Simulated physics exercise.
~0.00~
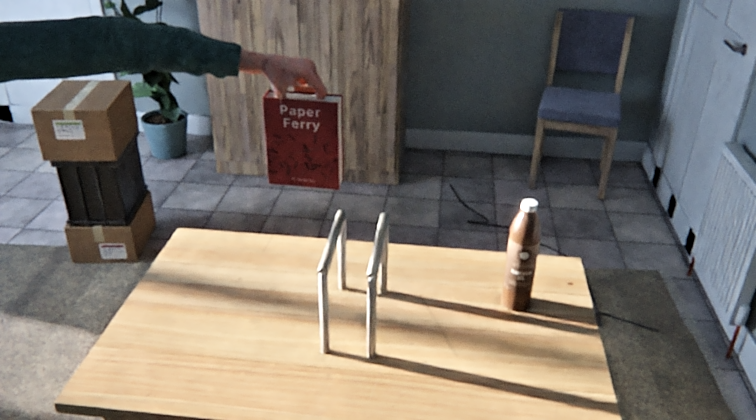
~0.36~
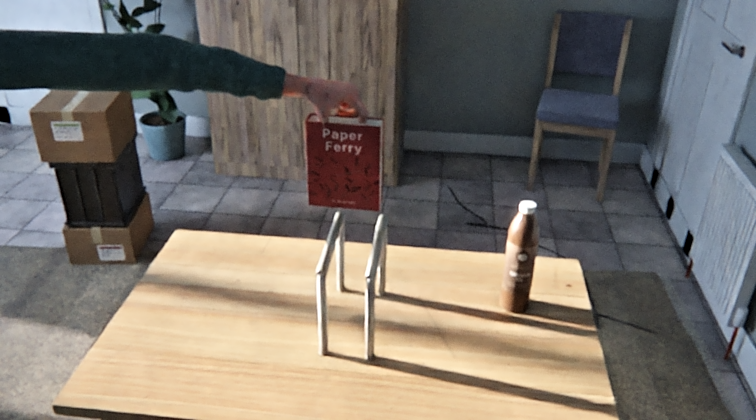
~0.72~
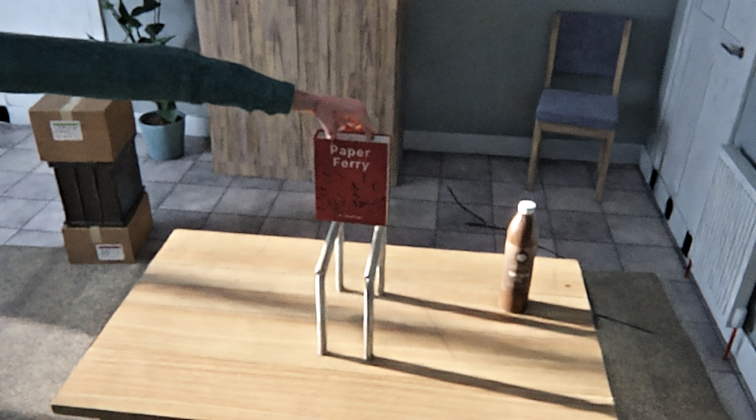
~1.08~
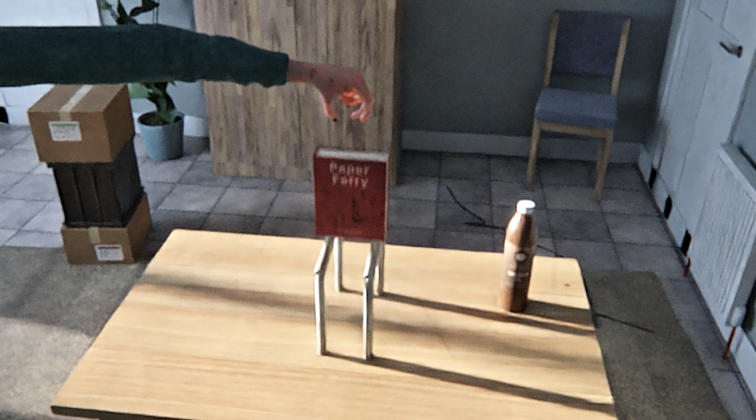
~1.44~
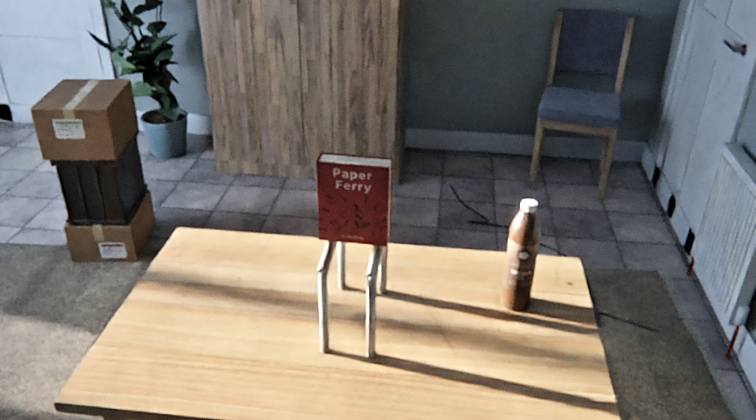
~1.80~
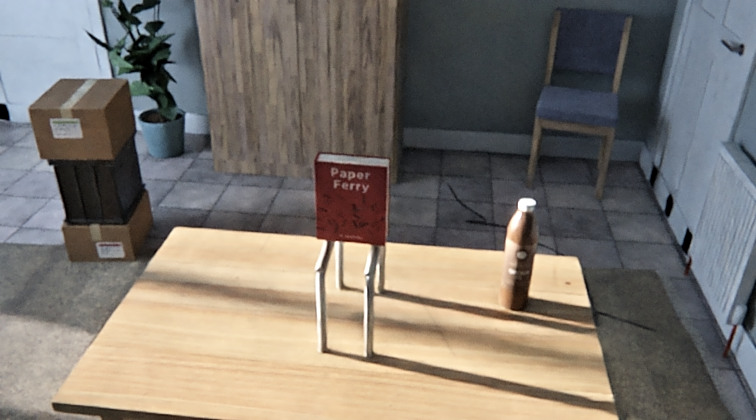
The clip opens with a hand in a dark green sleeve holding a red book titled Paper Ferry upright above a wooden table, where a pale stand with a gap in its top sits beside a brown bottle. The arm carries the book to the right and lowers it over the stand. The hand then lets go and draws back, and the book settles slightly lower. Once the arm has left, the book stays upright on top, lodged instead of dropping through the gap. The bottle remains in its place throughout.
